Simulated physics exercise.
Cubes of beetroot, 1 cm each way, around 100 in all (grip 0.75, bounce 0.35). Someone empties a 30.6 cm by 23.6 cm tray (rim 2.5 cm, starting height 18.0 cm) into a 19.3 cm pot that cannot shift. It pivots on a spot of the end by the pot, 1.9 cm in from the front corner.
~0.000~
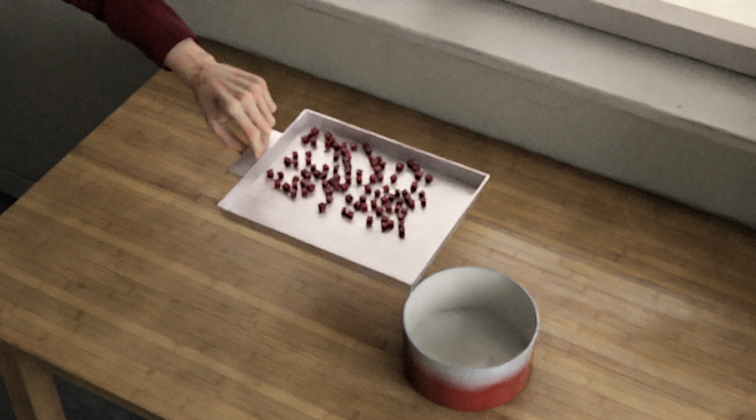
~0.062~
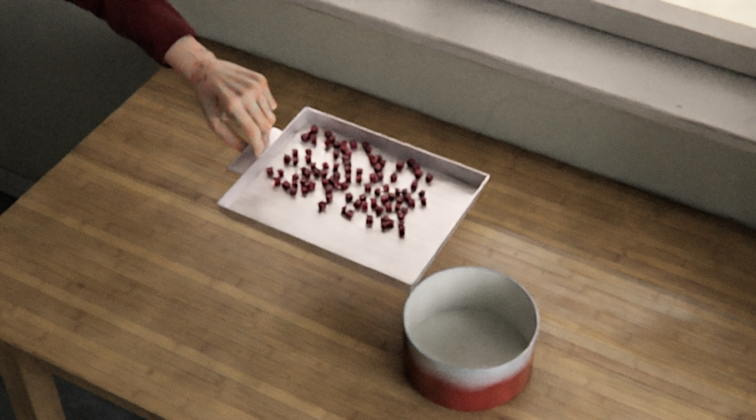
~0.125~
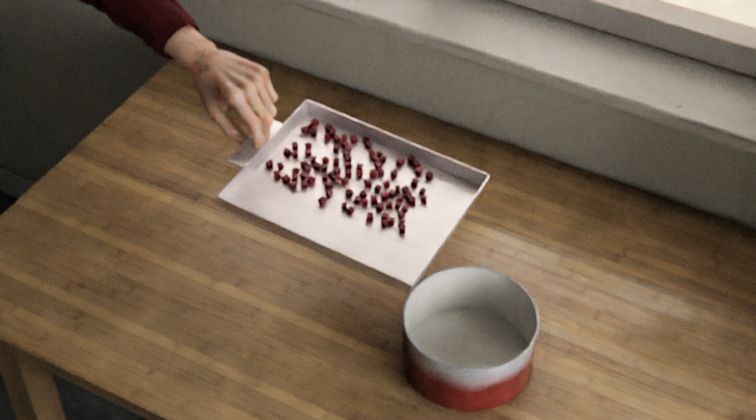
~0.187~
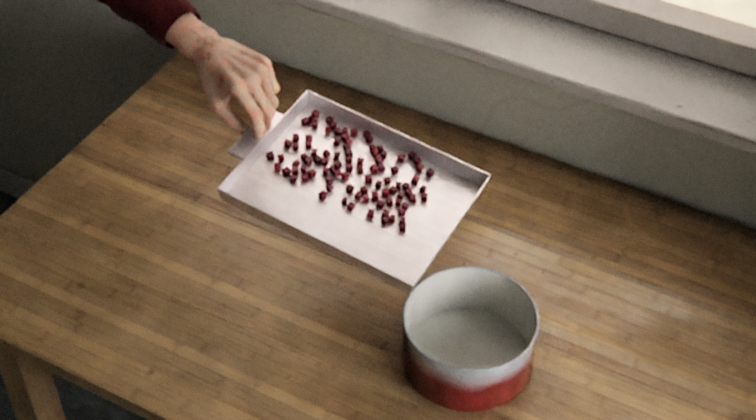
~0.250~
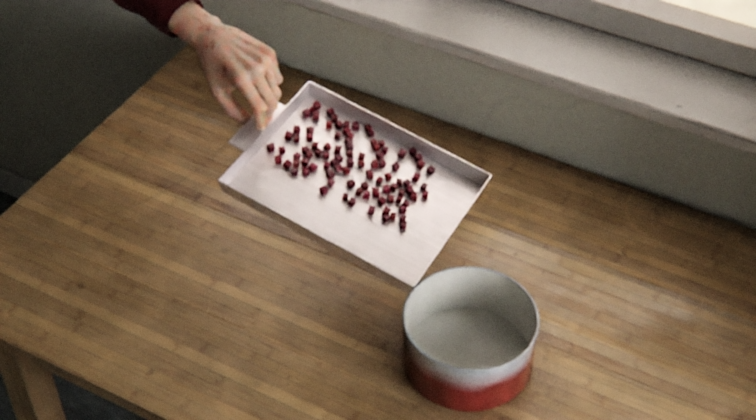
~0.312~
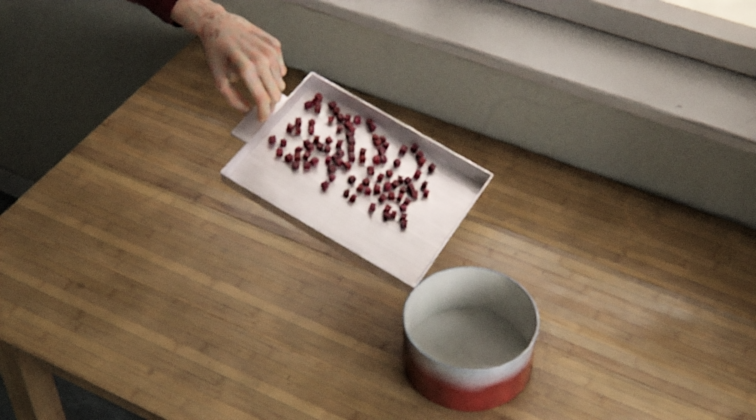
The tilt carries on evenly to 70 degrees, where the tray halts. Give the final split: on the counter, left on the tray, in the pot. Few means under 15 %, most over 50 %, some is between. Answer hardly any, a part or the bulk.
Counter hardly any, tray the bulk, pot a part.
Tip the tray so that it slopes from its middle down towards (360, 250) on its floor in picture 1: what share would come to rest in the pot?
About 0 per cent.
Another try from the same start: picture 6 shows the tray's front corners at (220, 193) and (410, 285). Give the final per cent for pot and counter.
Pot 0, counter 30.
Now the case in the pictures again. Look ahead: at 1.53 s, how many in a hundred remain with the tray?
Some 55 per cent of the load.
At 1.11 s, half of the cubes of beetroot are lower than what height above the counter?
Roughly 20 cm.
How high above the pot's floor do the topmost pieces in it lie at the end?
Roughly 1.5 cm.
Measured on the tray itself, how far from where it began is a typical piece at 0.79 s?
About 4 cm.
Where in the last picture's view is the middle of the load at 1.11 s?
Near (459, 230).
Then, at 0.79 s, tilt 41 degrees; the tray holds 100 %, the pot 0 %.
After 1.11 s, tilt 58 degrees; the tray holds 80 %, the pot 5 %.
After 1.53 s, tilt 70 degrees; the tray holds 55 %, the pot 35 %.
By 2.6 s all is still; counter 5 %, tray 55 %, pot 35 %.
